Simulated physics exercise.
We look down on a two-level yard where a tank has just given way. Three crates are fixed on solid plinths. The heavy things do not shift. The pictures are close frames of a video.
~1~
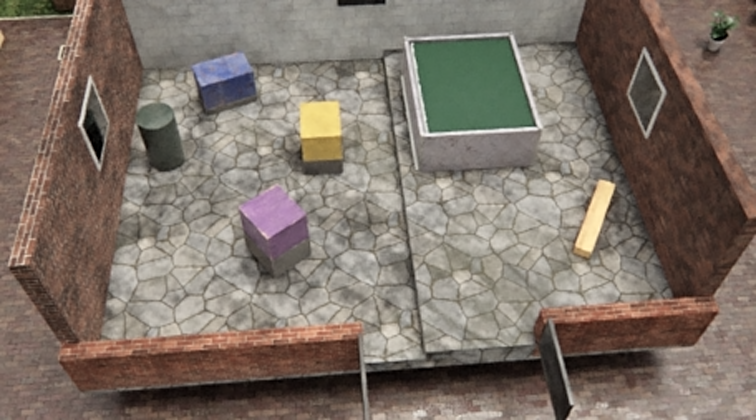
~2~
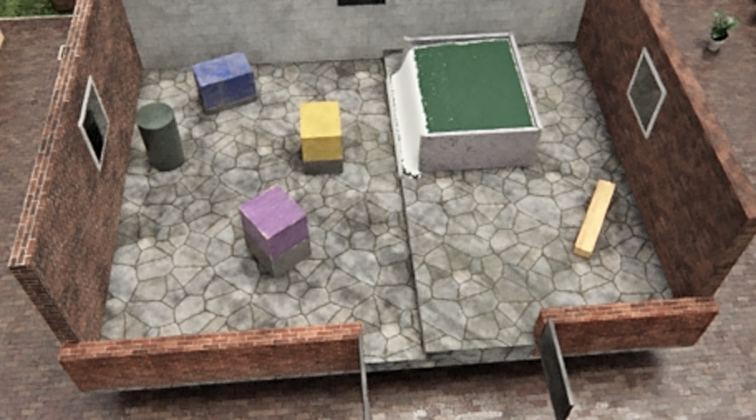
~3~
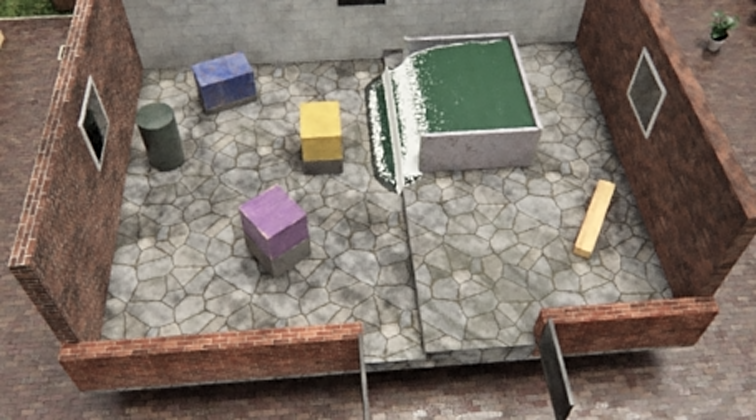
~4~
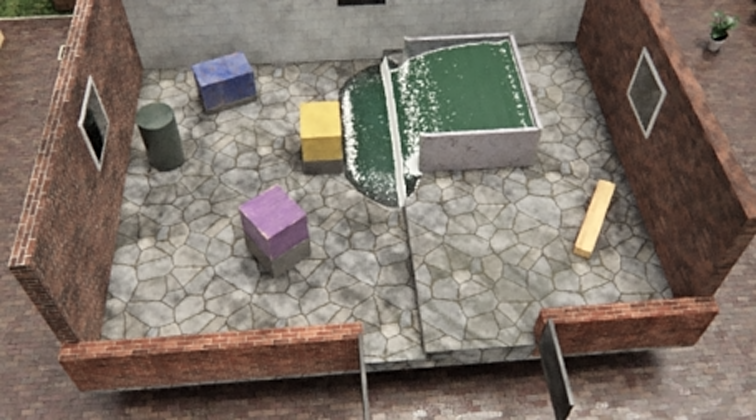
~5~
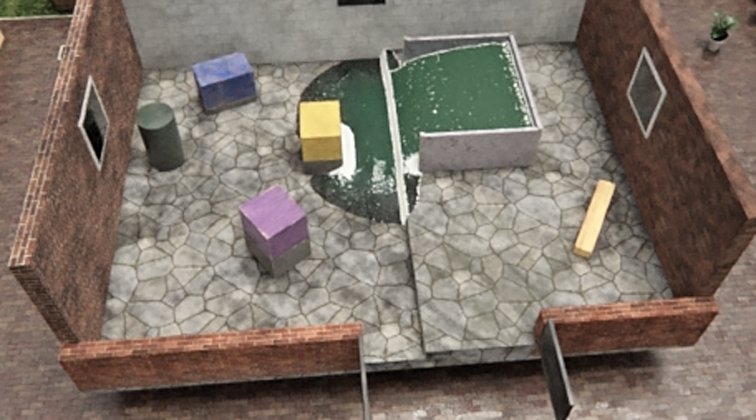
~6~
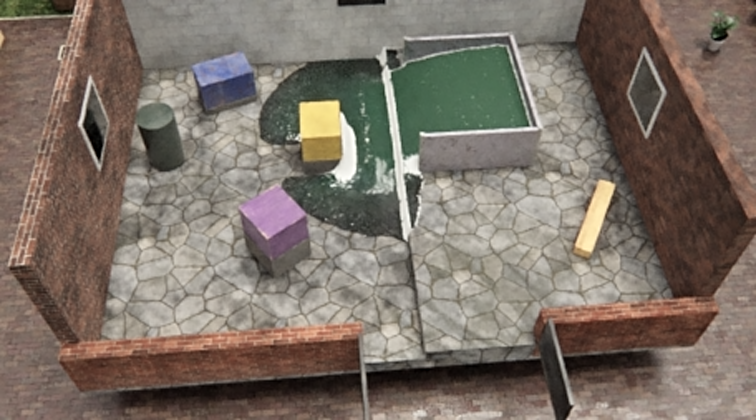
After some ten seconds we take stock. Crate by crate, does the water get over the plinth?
One by one: The blue crate is soaked; the purple crate keeps dry; the yellow crate is soaked.
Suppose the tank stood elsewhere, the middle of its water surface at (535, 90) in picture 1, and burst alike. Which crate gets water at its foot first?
I say the yellow one.
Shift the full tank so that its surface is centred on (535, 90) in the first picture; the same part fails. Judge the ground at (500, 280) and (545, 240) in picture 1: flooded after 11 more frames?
As listed: Dry, clear.
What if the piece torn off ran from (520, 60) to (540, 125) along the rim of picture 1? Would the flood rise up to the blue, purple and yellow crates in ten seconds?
The blue crate ends up wet, the purple crate escapes it, the yellow crate is spared.
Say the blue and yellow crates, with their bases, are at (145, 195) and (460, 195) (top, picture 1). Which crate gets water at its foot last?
That is the crate marked yellow.
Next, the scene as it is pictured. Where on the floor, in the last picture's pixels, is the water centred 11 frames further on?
Near (336, 140).
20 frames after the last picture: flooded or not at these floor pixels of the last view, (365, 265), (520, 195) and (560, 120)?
In turn: Wet, free of water, dry.
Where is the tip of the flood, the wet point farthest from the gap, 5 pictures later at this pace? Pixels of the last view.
Close to (137, 115).
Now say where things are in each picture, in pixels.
The tank at (469, 85) is whole and still, in the first frame.
Water pours out at (414, 108) and has run to (416, 175), in the second frame.
The front is at (399, 189), out from the gap at (414, 111), in the third frame.
The front is at (385, 201), out from the gap at (414, 112), in the fourth frame.
Water pours out at (414, 113) and has run to (322, 191), in the fifth frame.
The front is at (267, 111), out from the gap at (414, 113), in the sixth frame.
A moment on, water covers 30 % of the floor; the blue crate water round its plinth, the purple crate water round its plinth, the yellow crate water round its plinth.
Next, water covers 50 % of the floor; the blue crate water round its plinth, the purple crate water round its plinth, the yellow crate water round its plinth.
Then, water covers 55 % of the floor; the blue crate water round its plinth, the purple crate water round its plinth, the yellow crate water round its plinth.
Later, water covers 60 % of the floor; the blue crate water round its plinth, the purple crate water round its plinth, the yellow crate water round its plinth.
In the end, water covers 60 % of the floor; the blue crate was topped, the purple crate stayed above the water, the yellow crate was topped.
